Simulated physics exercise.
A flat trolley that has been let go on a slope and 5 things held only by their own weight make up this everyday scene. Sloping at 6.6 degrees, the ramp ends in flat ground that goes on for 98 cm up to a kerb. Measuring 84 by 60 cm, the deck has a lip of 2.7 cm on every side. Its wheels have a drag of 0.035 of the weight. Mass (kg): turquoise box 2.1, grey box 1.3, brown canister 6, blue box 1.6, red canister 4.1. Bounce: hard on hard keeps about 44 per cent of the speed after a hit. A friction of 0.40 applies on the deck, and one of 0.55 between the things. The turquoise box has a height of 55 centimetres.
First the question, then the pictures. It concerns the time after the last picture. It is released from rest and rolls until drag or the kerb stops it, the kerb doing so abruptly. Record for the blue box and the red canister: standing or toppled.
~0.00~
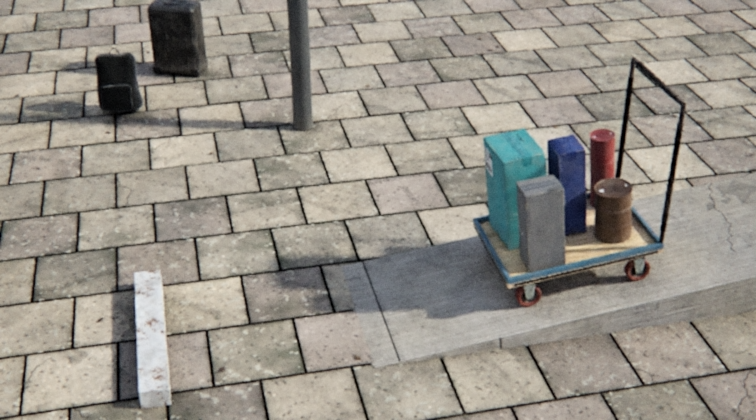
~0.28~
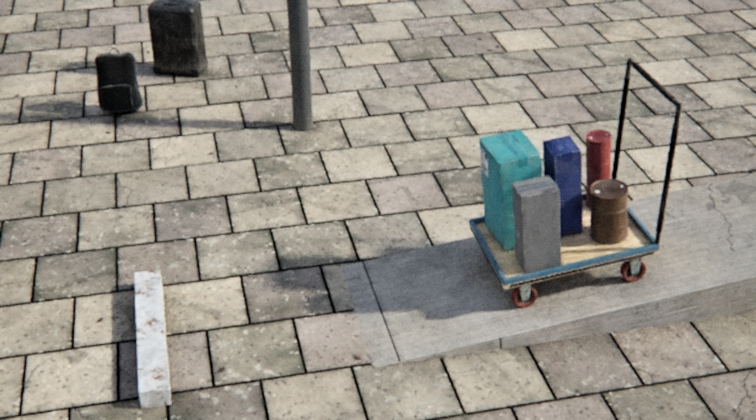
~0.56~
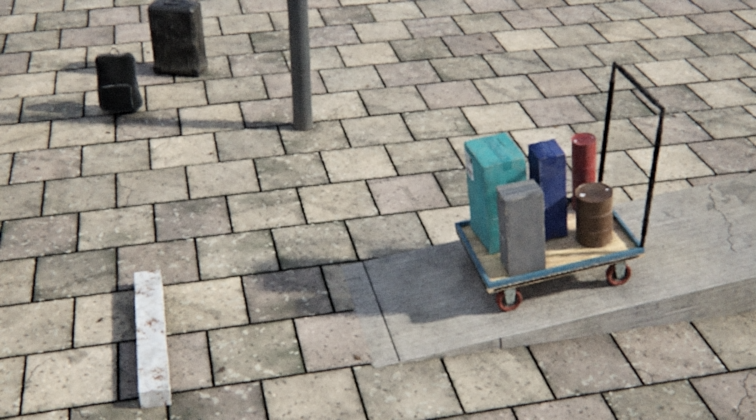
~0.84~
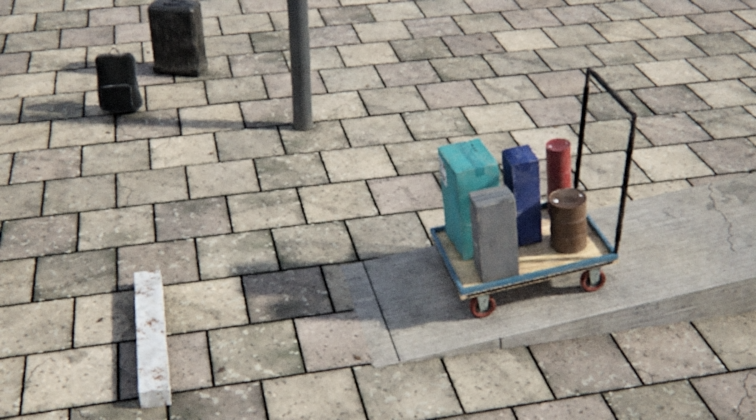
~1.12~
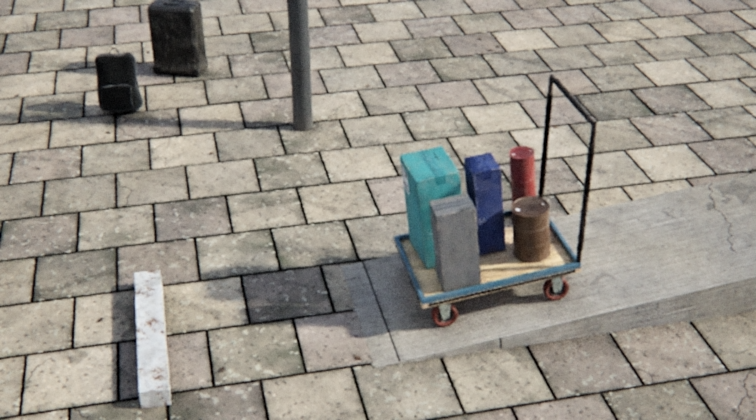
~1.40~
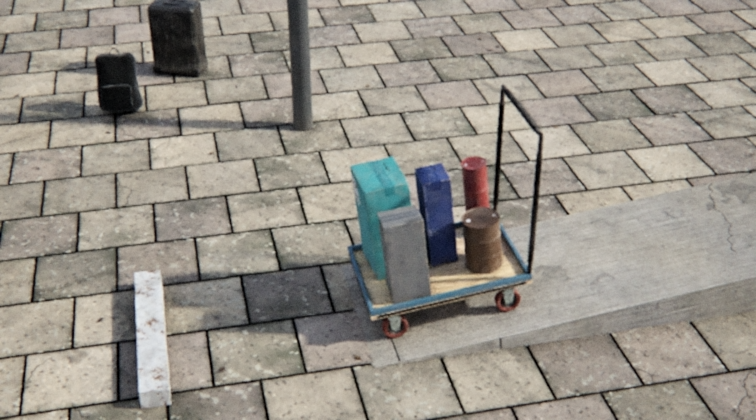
In the end blue box: Fallen; red canister: Fallen.
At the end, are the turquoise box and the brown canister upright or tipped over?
In the last frame the turquoise box does not stay up and the brown canister remains up.
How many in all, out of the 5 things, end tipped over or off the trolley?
In total, 3.
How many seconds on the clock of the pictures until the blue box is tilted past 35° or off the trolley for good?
At around 2.9 seconds on the pictures' clock.
By 2.50 s, trolley at the kerb; red canister rocked 21° off its seat near (254, 236); blue box rocked 14° off its seat near (205, 250); turquoise box rocked 12° off its seat.
By 3.20 s, trolley at the kerb; turquoise box and red canister now off the trolley; blue box rocked 46° off its seat near (196, 255); brown canister 15 cm from its spot.
When it is over (4.8 s), off the trolley and tipped over, turquoise box and red canister; lying over on the trolley, blue box; not toppled but over 10 cm from the start, grey box and brown canister. End places, in pixels of the last picture, blue box near (207, 267).
